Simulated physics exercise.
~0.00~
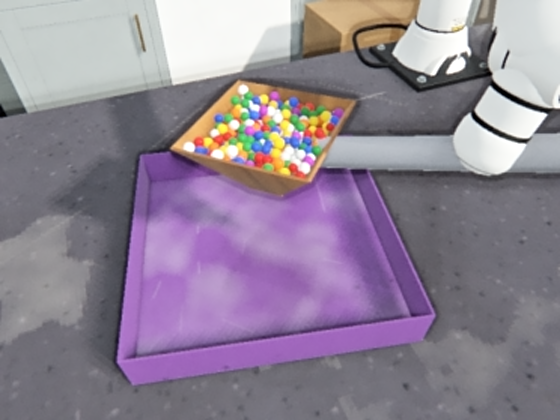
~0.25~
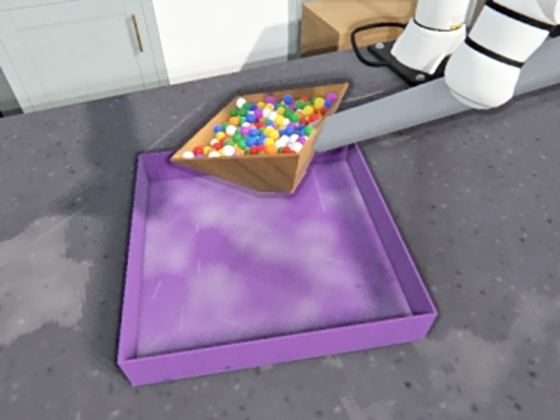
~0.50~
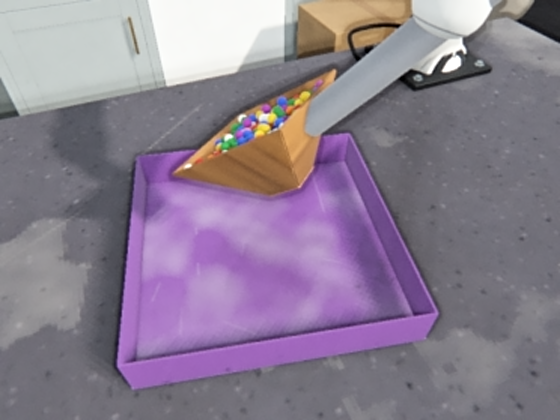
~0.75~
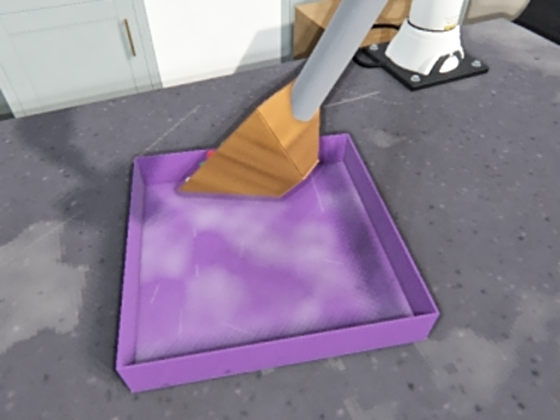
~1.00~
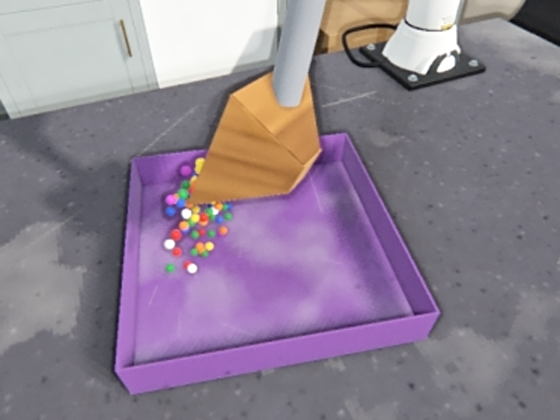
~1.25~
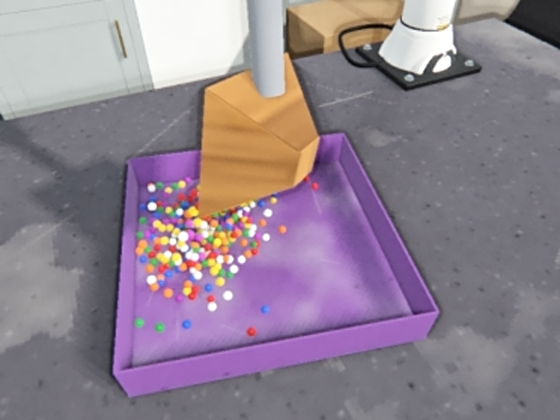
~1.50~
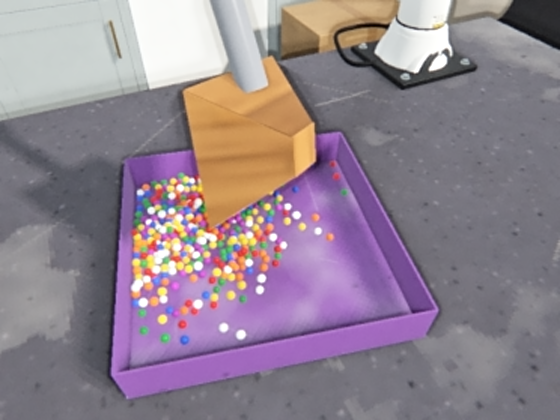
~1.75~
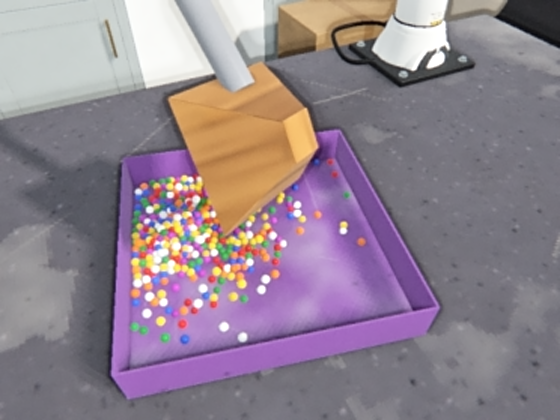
A robot arm tips a wooden scoop, spilling all its colorful beads into a purple tray.
